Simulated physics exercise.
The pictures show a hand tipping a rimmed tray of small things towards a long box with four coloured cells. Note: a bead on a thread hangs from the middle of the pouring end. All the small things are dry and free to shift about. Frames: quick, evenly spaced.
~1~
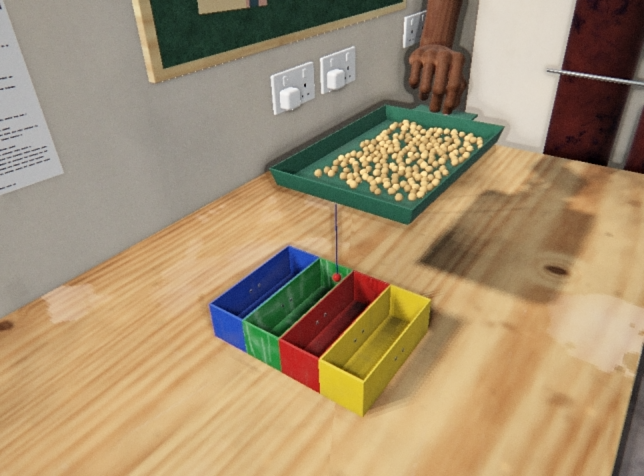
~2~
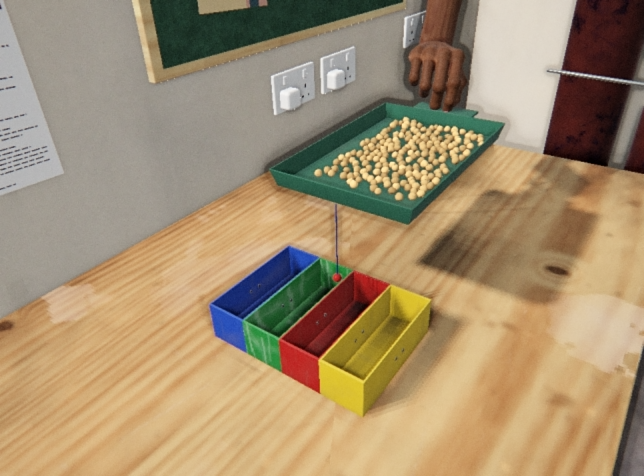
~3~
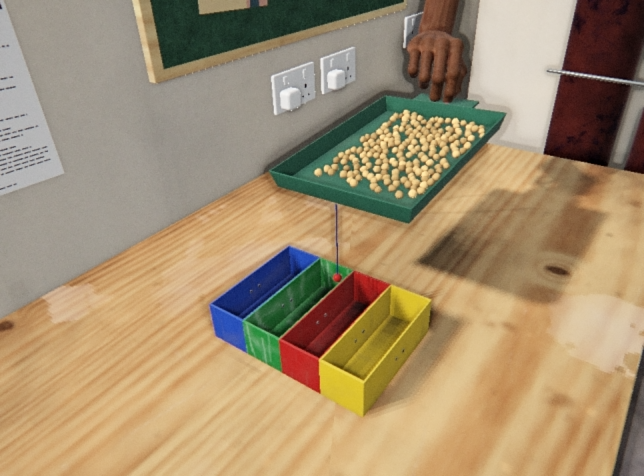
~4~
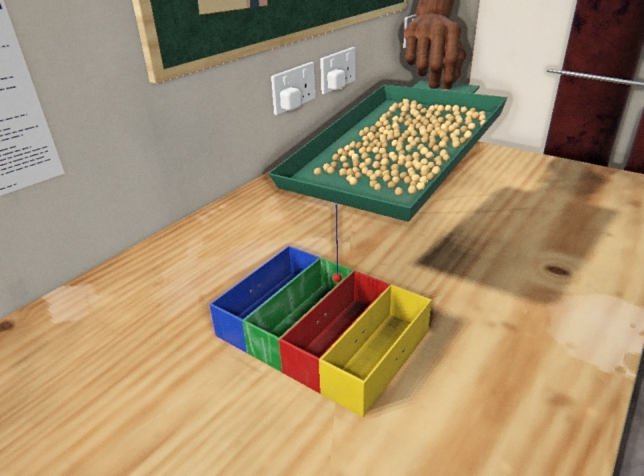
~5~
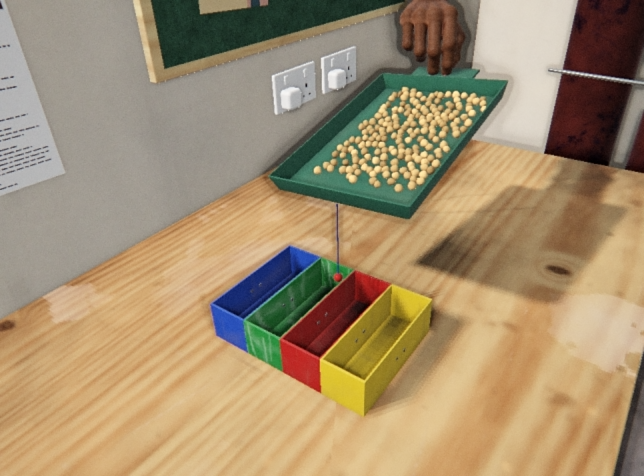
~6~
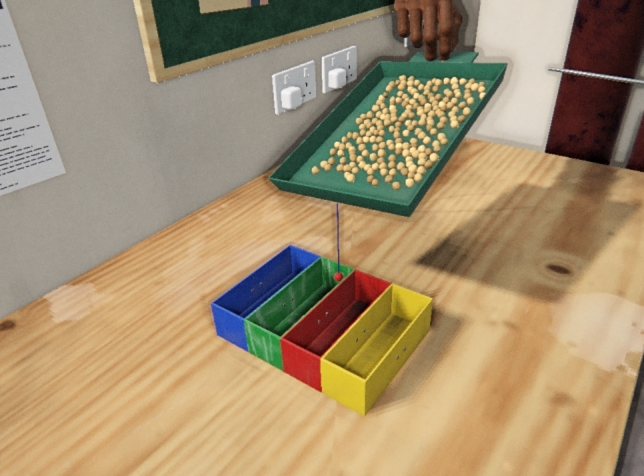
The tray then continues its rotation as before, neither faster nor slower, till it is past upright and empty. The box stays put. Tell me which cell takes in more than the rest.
I would say the blue cell.
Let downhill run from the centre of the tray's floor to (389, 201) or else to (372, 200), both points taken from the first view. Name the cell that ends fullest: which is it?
The yellow one, then that yellow cell.
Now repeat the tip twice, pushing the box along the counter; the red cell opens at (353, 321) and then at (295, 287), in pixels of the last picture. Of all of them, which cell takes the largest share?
The cell in blue first, the green cell second.
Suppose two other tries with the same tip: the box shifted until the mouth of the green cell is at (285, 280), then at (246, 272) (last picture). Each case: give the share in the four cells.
Estimate: 100 % first, 100 % second.
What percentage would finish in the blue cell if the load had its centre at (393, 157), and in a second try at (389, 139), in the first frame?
It would be roughly 70 per cent for the first and roughly 60 per cent for the second.
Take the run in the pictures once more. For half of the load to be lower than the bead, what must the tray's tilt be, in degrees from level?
Somewhere around 105 degrees.
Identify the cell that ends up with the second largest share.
Ranked second: The cell in green.
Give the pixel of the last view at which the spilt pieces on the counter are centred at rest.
Approximately (212, 305).
Just after the last frame, tray tipped steeply; the larger part on the tray; just a few in the blue cell; just a few in the green cell; about a tenth falling or outside the box.
A moment on, tray tipped past a quarter turn; roughly a third on the tray; roughly a third in the blue cell; about a tenth in the green cell; just a few in the red cell; roughly a quarter falling or outside the box.
Further on, tray tipped past a quarter turn; roughly two thirds in the blue cell; roughly a quarter in the green cell; just a few in the red cell; about a tenth falling or outside the box.
When it is over, tray tipped past a quarter turn; roughly two thirds in the blue cell; roughly a quarter in the green cell; just a few in the red cell; not one in the yellow cell; about a tenth outside the box.
